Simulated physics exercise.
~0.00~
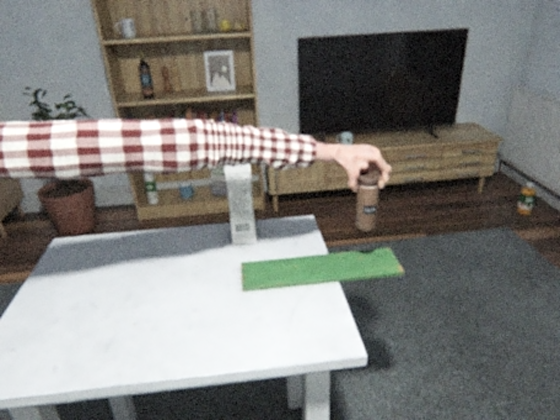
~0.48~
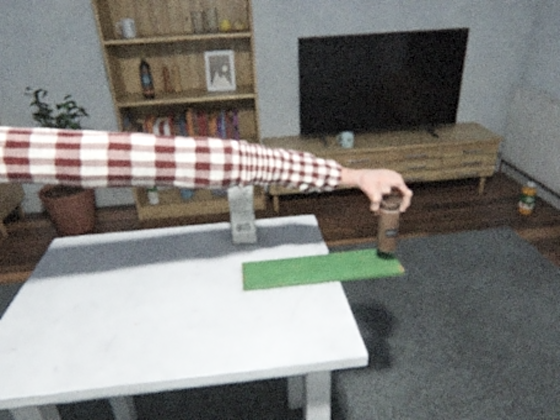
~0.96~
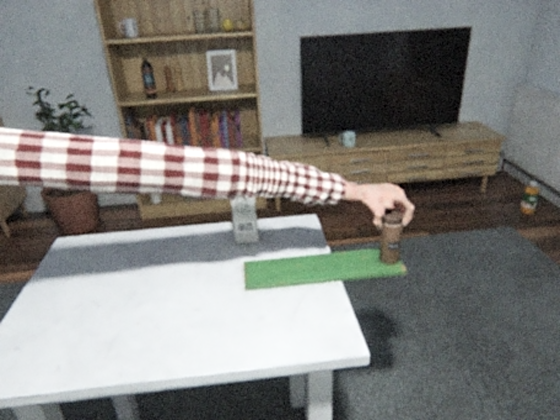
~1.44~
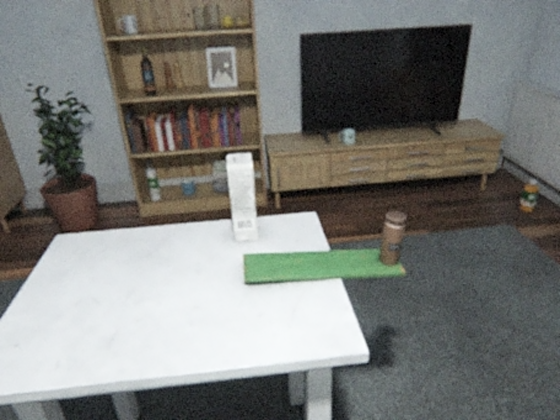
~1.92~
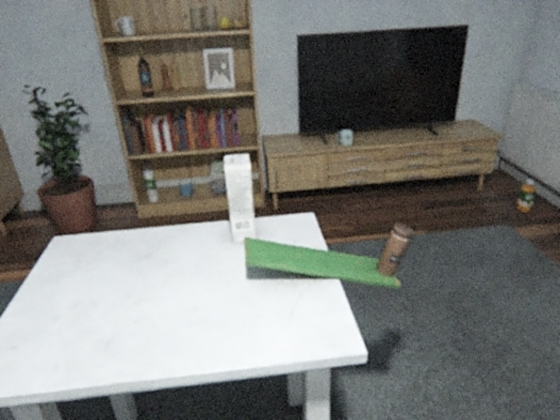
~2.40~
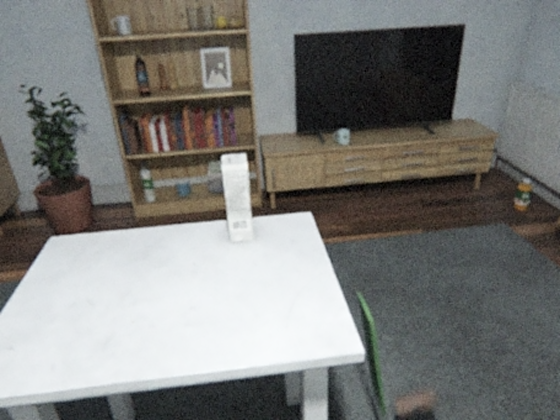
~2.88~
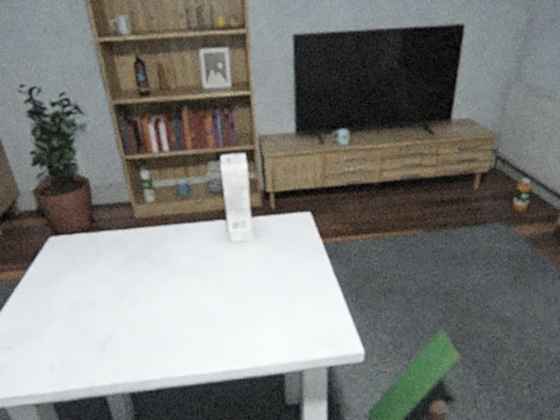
A green plank jutting over a white table's right edge tipped and fell after a hand in a checked sleeve stood a brown shaker on its overhanging end and let go; both dropped beside the table, while the white carton stayed standing.
